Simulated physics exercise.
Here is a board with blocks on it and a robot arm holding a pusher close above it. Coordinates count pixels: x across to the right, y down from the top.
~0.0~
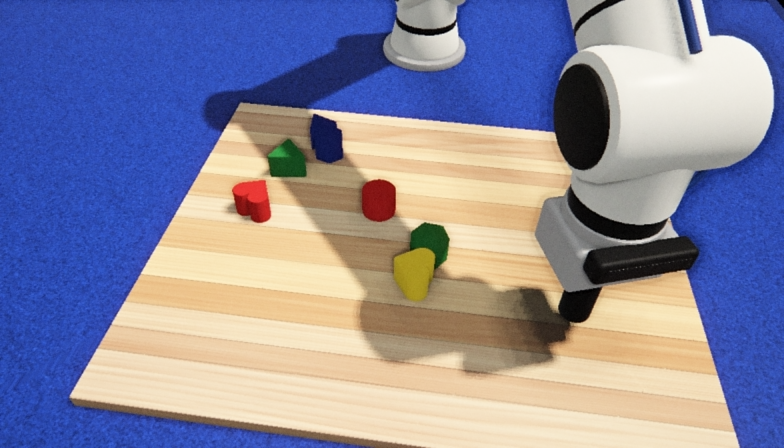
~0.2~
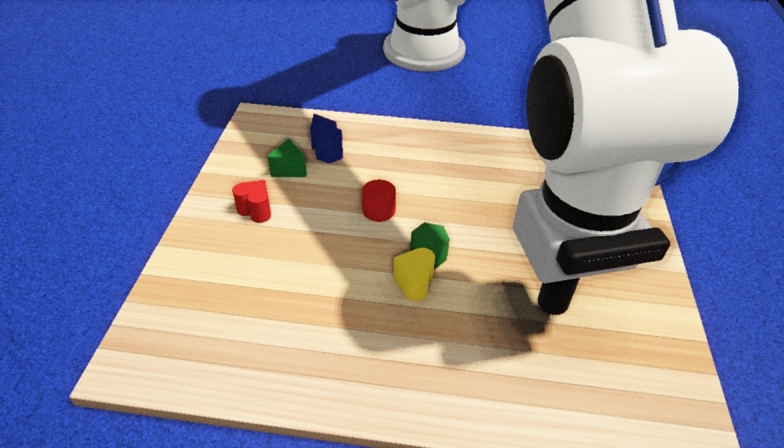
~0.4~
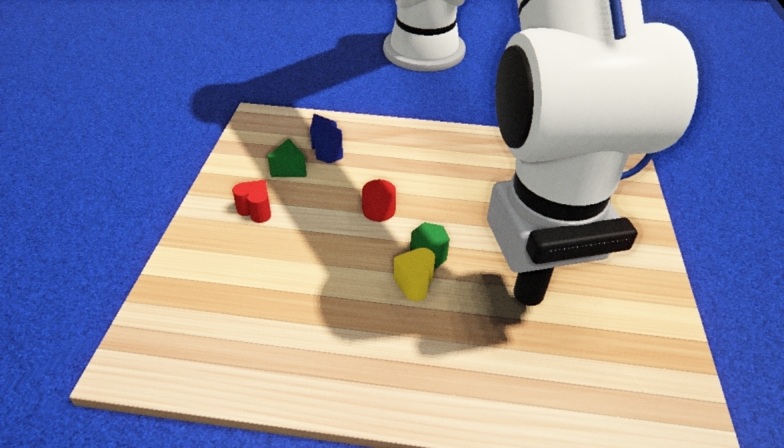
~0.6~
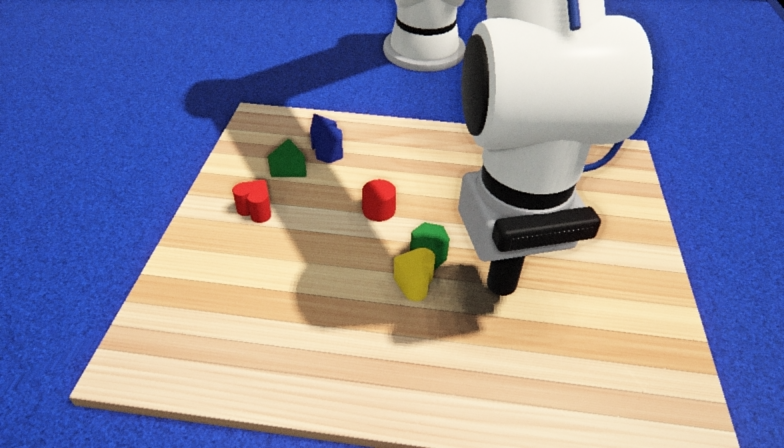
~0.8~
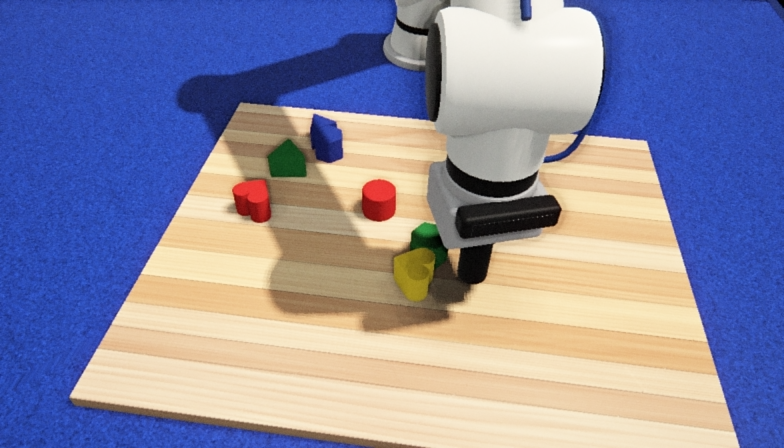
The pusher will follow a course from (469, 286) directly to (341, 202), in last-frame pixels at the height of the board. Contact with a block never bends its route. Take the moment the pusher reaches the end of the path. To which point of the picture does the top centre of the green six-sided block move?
At roughly (338, 162).
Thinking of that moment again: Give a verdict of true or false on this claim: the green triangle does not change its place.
It is true.
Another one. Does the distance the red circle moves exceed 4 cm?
My answer is yes.
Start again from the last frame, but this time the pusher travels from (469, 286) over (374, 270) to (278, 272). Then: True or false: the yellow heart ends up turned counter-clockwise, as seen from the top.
Answer: True.
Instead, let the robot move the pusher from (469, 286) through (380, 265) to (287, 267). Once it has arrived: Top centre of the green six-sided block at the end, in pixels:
It sits at (414, 223).
What follows on the original path. One third of the way, pusher (423, 242); yellow heart (412, 262), turned 15° anticlockwise; green six-sided block (405, 215), turned 15° clockwise.
Two thirds of the way, pusher (380, 215); red circle (359, 167); yellow heart (412, 262), turned 15° anticlockwise; green six-sided block (367, 188), turned 25° clockwise.
At the end, pusher (340, 190); green triangle in place; blue six-sided block (328, 131), turned 15° anticlockwise; red circle (349, 143); yellow heart (412, 262), turned 15° anticlockwise; green six-sided block (338, 162), turned 60° clockwise.
